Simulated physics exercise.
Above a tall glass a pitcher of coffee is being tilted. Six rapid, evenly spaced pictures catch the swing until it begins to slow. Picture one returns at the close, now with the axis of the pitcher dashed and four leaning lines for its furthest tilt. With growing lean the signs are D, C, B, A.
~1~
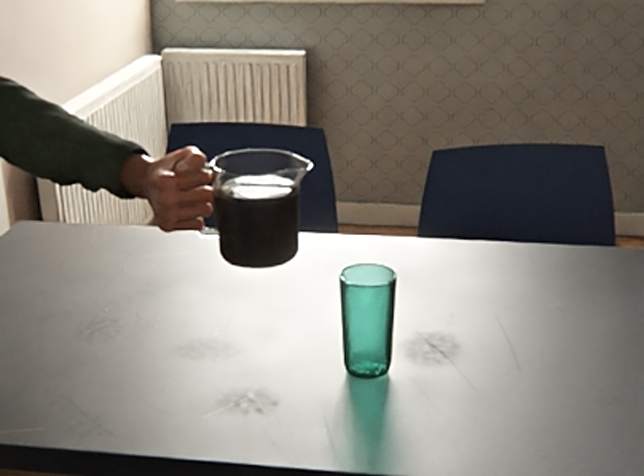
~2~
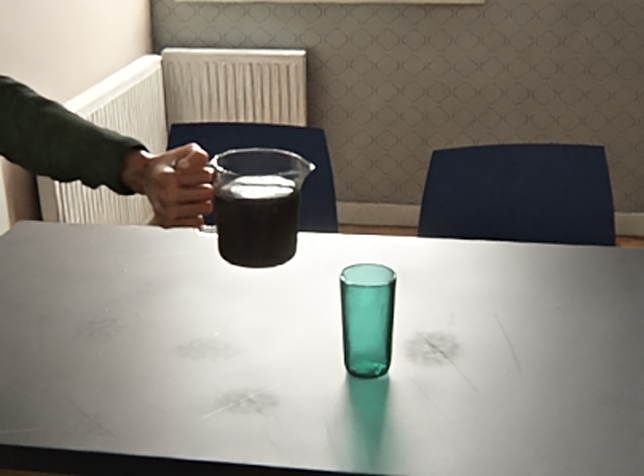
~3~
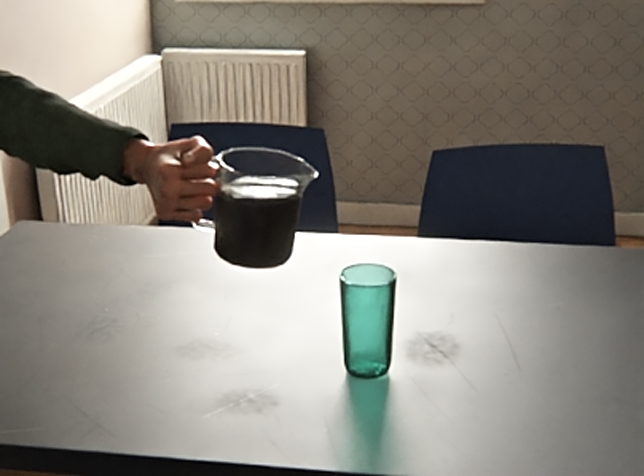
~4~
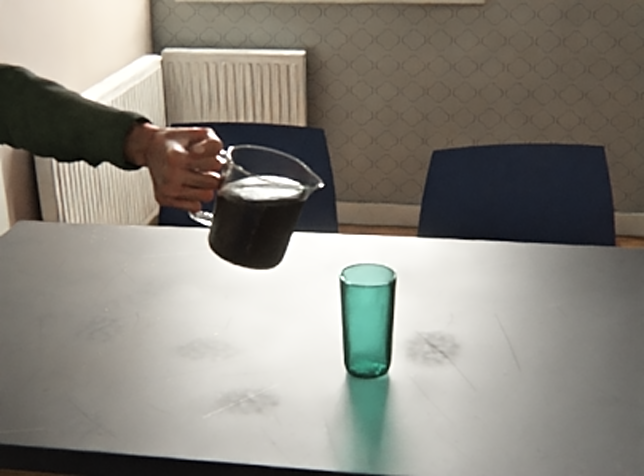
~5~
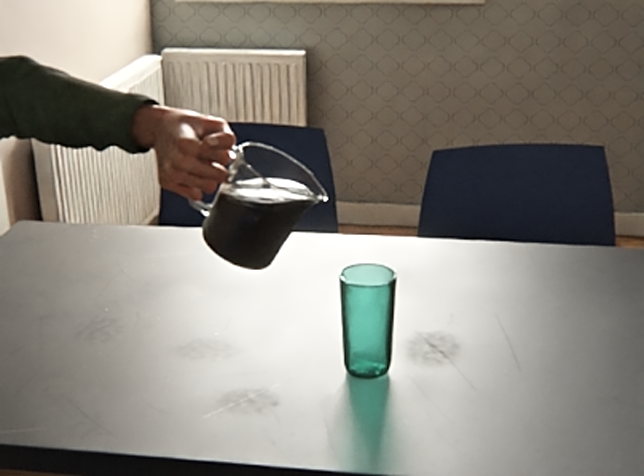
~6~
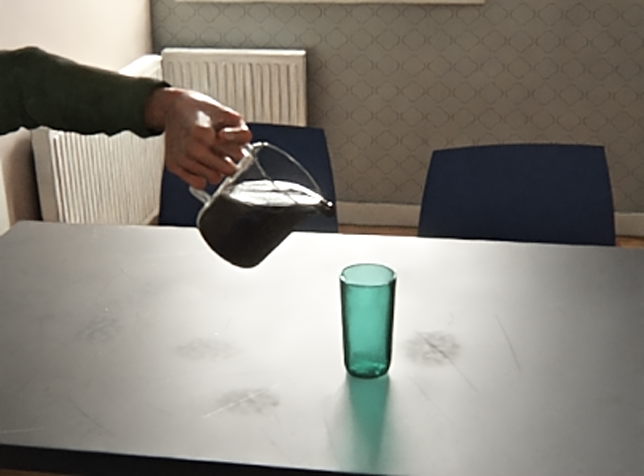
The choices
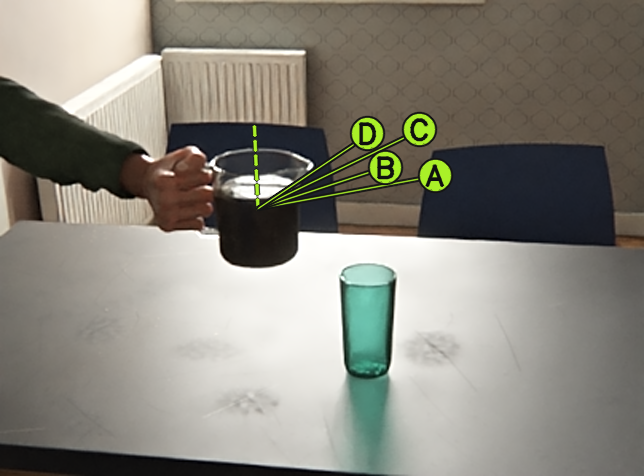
A hand in a dark green sleeve, reaching in from the left, holds a clear glass pitcher of dark coffee above a table, up and to the left of a tall teal glass. The fixed, slightly raised view shows two dark blue chairs, a white radiator and patterned grey wallpaper behind. The hand gradually tilts the pitcher rightward until coffee reaches over its lip.
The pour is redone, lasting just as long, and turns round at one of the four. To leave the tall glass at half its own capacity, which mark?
D.
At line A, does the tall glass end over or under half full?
Over.
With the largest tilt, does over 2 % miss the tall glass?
Yes, it does.
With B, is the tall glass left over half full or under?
Over half.
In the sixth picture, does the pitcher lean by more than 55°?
No, it does not.
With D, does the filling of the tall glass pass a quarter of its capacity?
Yes.
On the marked copy, A at (419, 178); B at (368, 172); C at (404, 137); D at (353, 144).
With A, the tall glass ends with about 96 % of what it can hold; 14 % of the coffee is spilt.
With B, the tall glass ends with about 92 % of what it can hold; 3 % of the coffee is spilt.
With C, the tall glass ends with about 70 % of what it can hold.
With D, the tall glass ends with about 46 % of what it can hold.
